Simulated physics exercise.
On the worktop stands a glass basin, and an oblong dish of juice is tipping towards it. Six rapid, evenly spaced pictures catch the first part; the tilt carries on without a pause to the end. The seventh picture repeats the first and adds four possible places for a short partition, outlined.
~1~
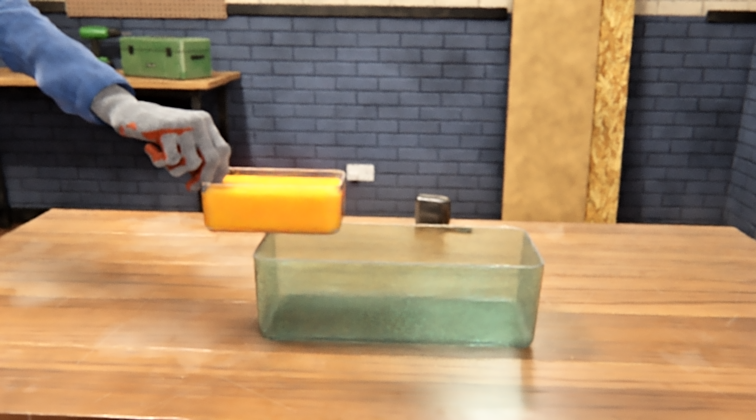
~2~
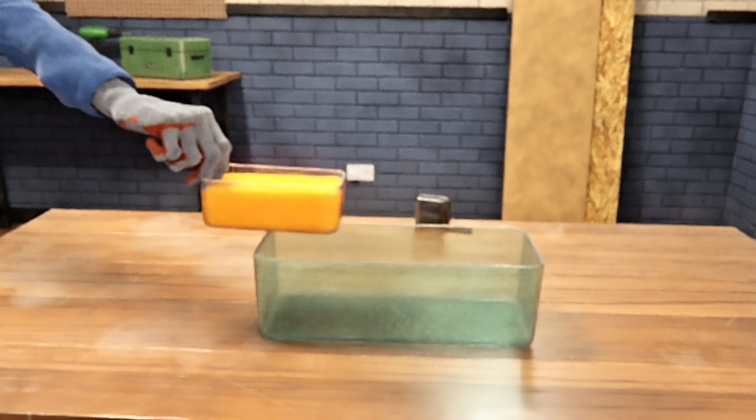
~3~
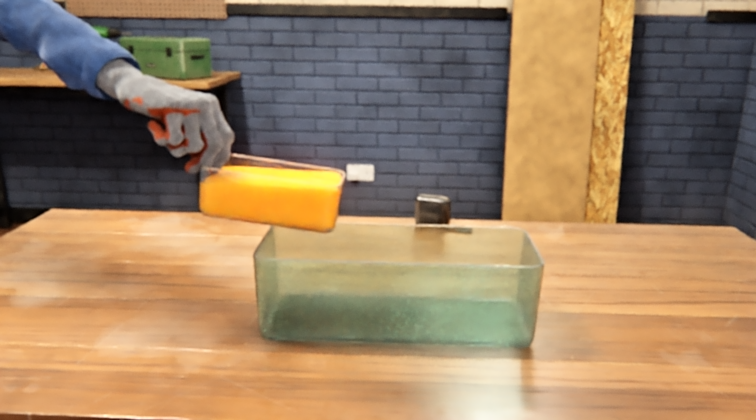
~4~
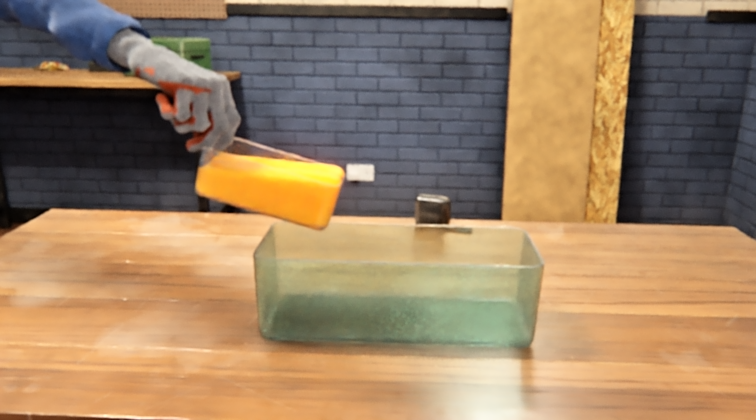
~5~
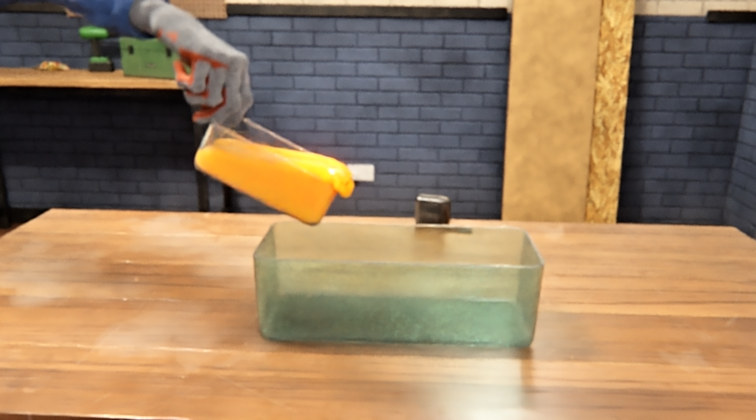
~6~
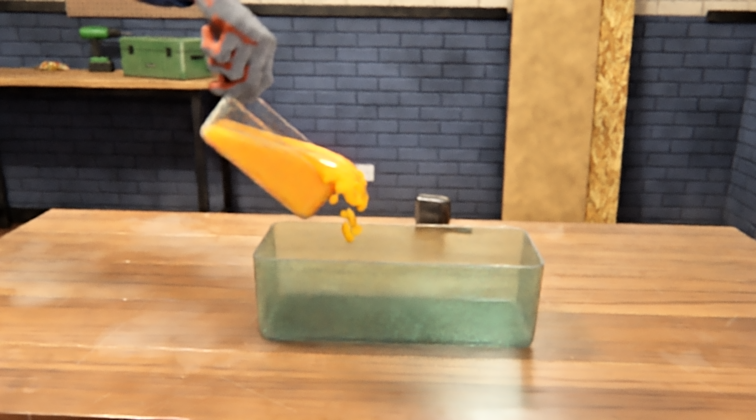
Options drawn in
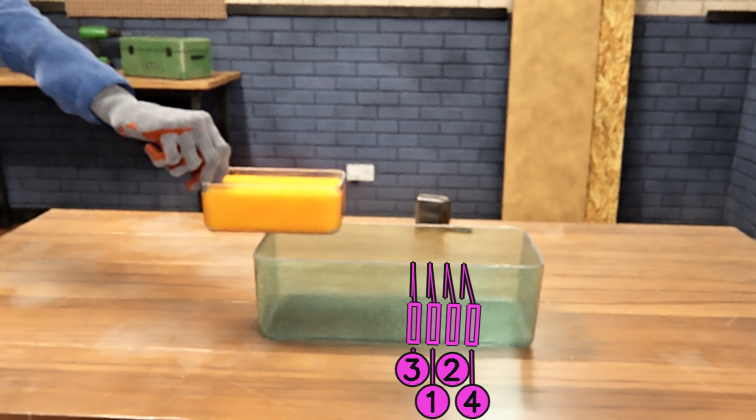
In a workshop with a blue brick wall, a fixed, level view looks across a wooden worktop. A clear glass basin with a greenish tint stands in the middle, a small dark object behind it, while a grey-gloved hand at upper left holds an oblong dish of orange juice. The hand rises, tilting the dish rightward until juice bulges over its lip and drops in thick blobs above the basin.
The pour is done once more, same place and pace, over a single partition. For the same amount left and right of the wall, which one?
Go for 1.
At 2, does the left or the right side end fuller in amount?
More ends on the left.
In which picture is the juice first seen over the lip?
In picture 4.
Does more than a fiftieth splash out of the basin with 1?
Yes, it does.
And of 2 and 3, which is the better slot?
Slot 3.
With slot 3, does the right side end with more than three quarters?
No, it does not.
In magenta, 1 at (432, 349); 2 at (452, 350); 3 at (413, 349); 4 at (471, 350).
For slot 1, about 46 % ends left of the wall and 49 % right of it; 5 % is lost outside.
For slot 2, about 77 % ends left of the wall and 16 % right of it; 7 % is lost outside.
For slot 3, about 27 % ends left of the wall and 67 % right of it; 6 % is lost outside.
For slot 4, about 89 % ends left of the wall and 5 % right of it; 7 % is lost outside.
